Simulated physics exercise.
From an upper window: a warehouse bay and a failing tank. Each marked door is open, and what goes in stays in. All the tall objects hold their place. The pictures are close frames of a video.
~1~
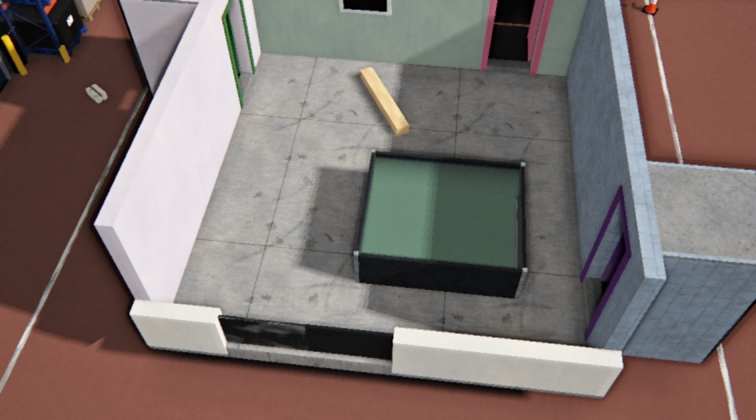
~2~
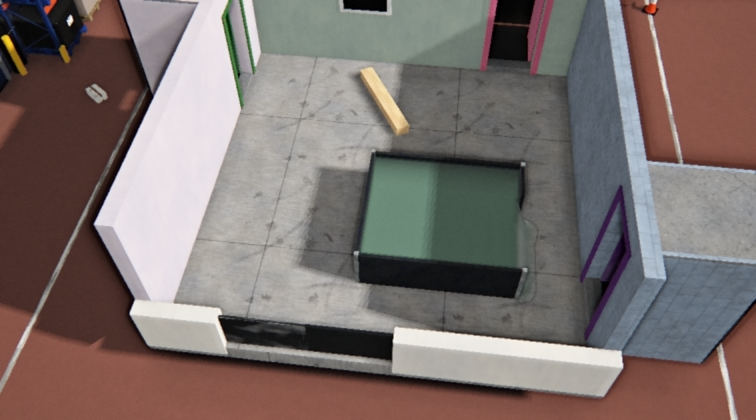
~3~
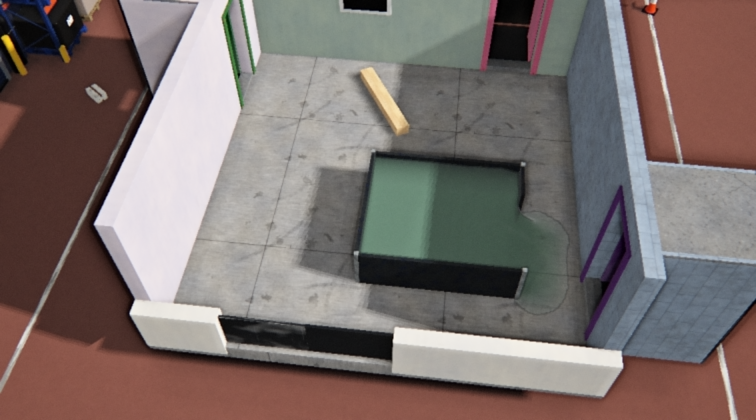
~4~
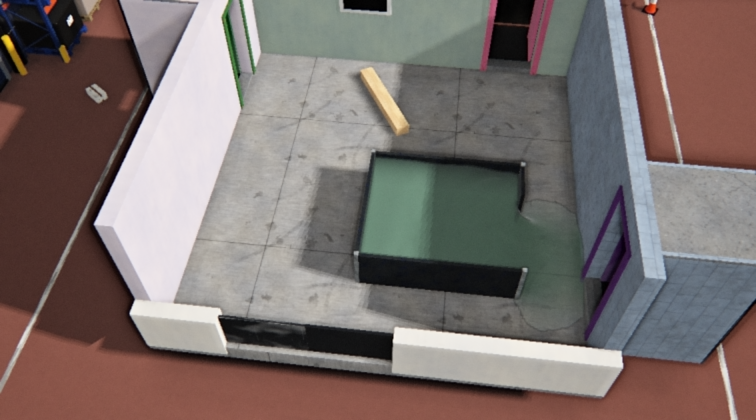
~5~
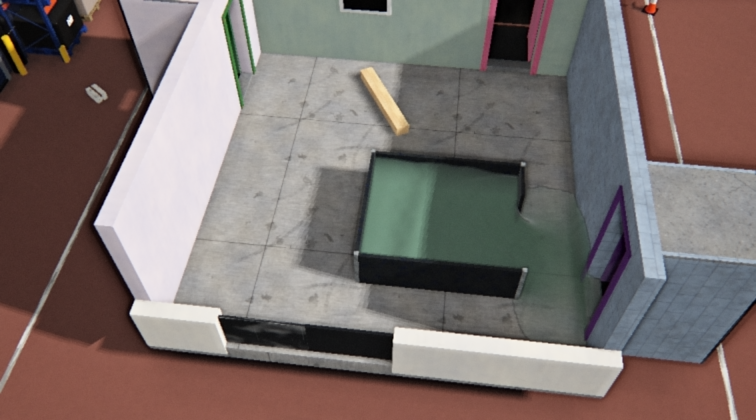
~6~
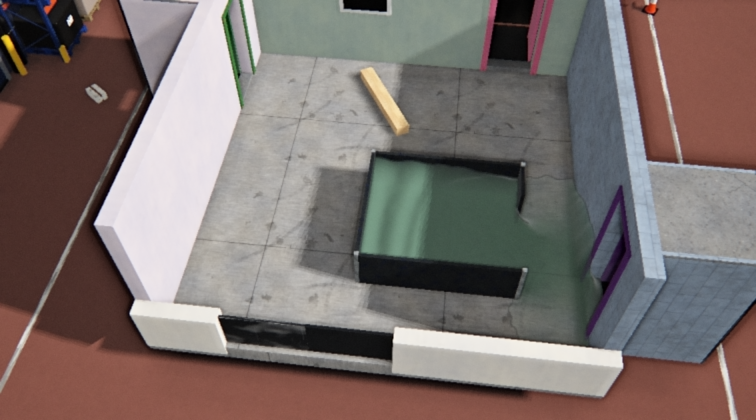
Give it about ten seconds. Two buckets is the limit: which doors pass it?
One by one: The purple door floods; the pink door floods; the green door floods.
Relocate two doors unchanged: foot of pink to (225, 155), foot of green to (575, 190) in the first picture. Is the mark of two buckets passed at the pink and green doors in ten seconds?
In short: Pink door holds; green door goes over.
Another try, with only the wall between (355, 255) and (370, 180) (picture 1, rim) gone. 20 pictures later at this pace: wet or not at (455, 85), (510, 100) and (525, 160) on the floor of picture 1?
In turn: Clear, not flooded, no water.
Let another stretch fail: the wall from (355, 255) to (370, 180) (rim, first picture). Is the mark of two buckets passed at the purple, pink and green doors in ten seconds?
One by one: The purple door is under; the pink door holds; the green door passes that mark.
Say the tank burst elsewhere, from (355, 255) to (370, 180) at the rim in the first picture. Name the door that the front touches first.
First comes the green one.
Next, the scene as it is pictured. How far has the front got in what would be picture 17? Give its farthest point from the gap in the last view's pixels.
Near (565, 76).
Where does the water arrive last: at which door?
That is the door marked green.
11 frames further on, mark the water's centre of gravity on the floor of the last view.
I would point to (489, 242).
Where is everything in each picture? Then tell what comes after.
The first picture shows the tank at (443, 210) is whole and still.
In the second picture, water pours out at (516, 250) and has run to (526, 222).
In the third picture, the front is at (551, 221), out from the gap at (516, 251).
In the fourth picture, water pours out at (516, 252) and has run to (575, 218).
In the fifth picture, the front is at (570, 196), out from the gap at (516, 252).
In the sixth picture, the front is at a hidden place, out from the gap at (516, 252).
A moment on, water covers 15 % of the floor; the purple door over two buckets in, the pink door not reached, the green door not reached.
Next, water covers 35 % of the floor; the purple door far over two buckets in, the pink door wet at the sill, nothing in, the green door not reached.
Then, water covers 55 % of the floor; the purple door far over two buckets in, the pink door over two buckets in, the green door not reached.
Later, water covers 80 % of the floor; the purple door far over two buckets in, the pink door over two buckets in, the green door under two buckets in.
In the end, water covers 100 % of the floor; the purple door far over two buckets in, the pink door over two buckets in, the green door over two buckets in.
